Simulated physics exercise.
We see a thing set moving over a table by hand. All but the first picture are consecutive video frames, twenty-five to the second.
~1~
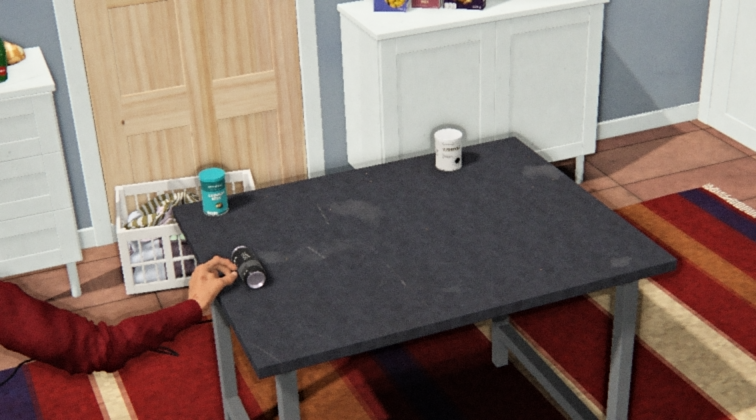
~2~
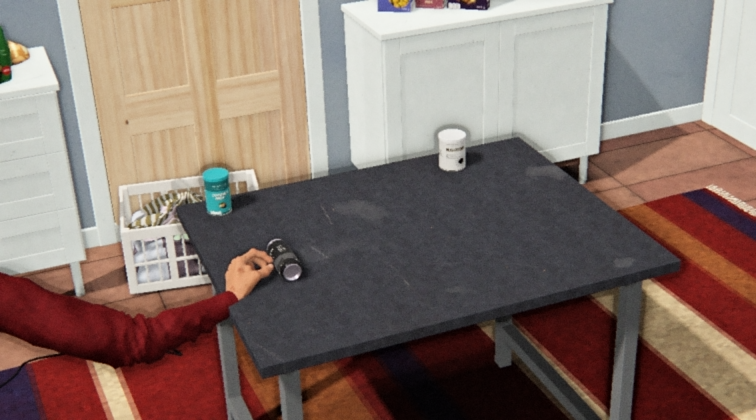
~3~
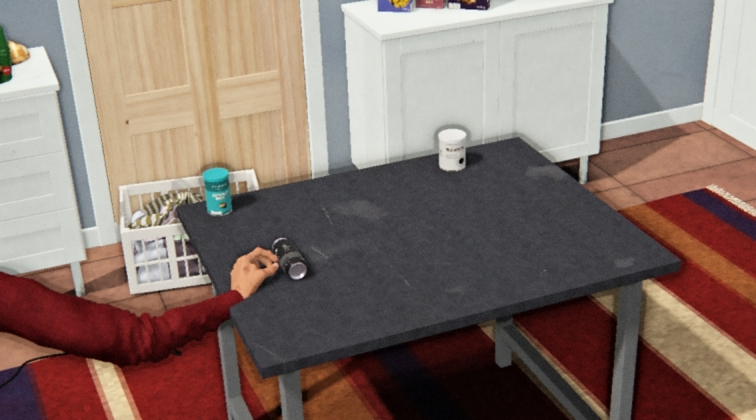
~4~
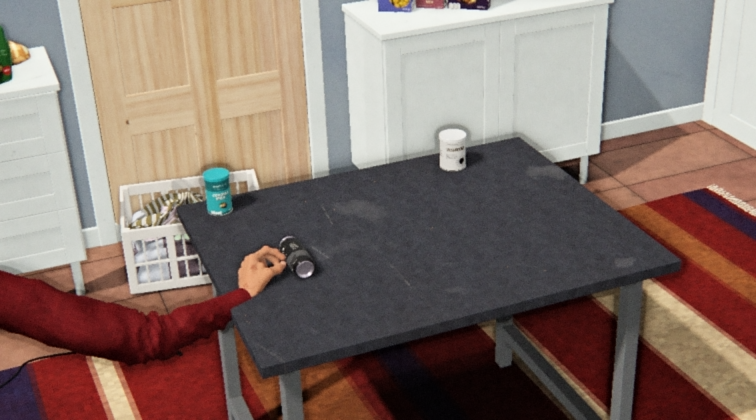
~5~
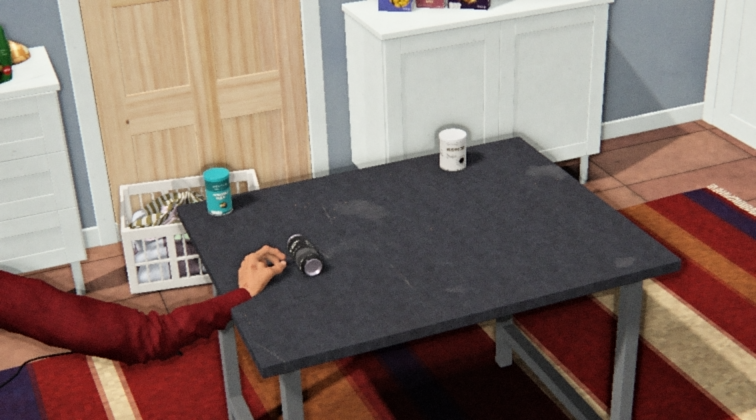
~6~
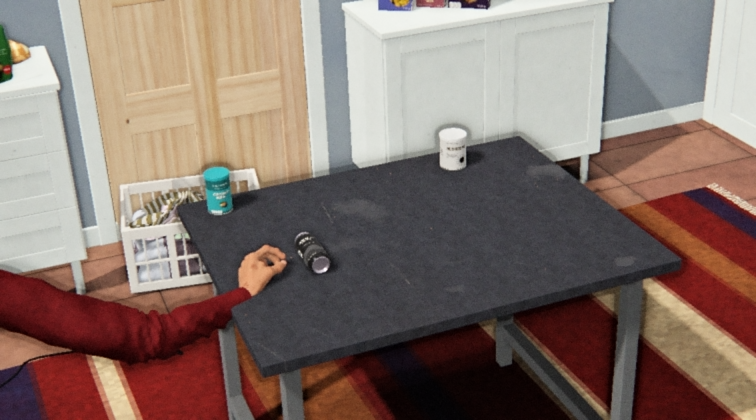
A small black can lying on its side is pushed by a hand in a dark red sleeve at the left of a dark grey table, seen from above in a room. A teal can stands at the table's far left corner and a white one near the far edge, with white cabinets, a wooden door and a striped rug around. The can rolls slightly rightward, the hand slows, and a small gap opens between them.
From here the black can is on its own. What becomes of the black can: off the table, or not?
The black can is still on the table.
Then, 0.10 s on from there, black can shifted about its own width near (329, 249).
Then, 0.30 s on from there, black can shifted well along near (356, 243).
Then, 0.40 s on from there, black can shifted well along near (366, 241).
Then, 0.70 s on from there, black can shifted well along near (385, 237).
In the end, moved from the start, black can. At the end, from the last picture's camera, black can near (386, 236).
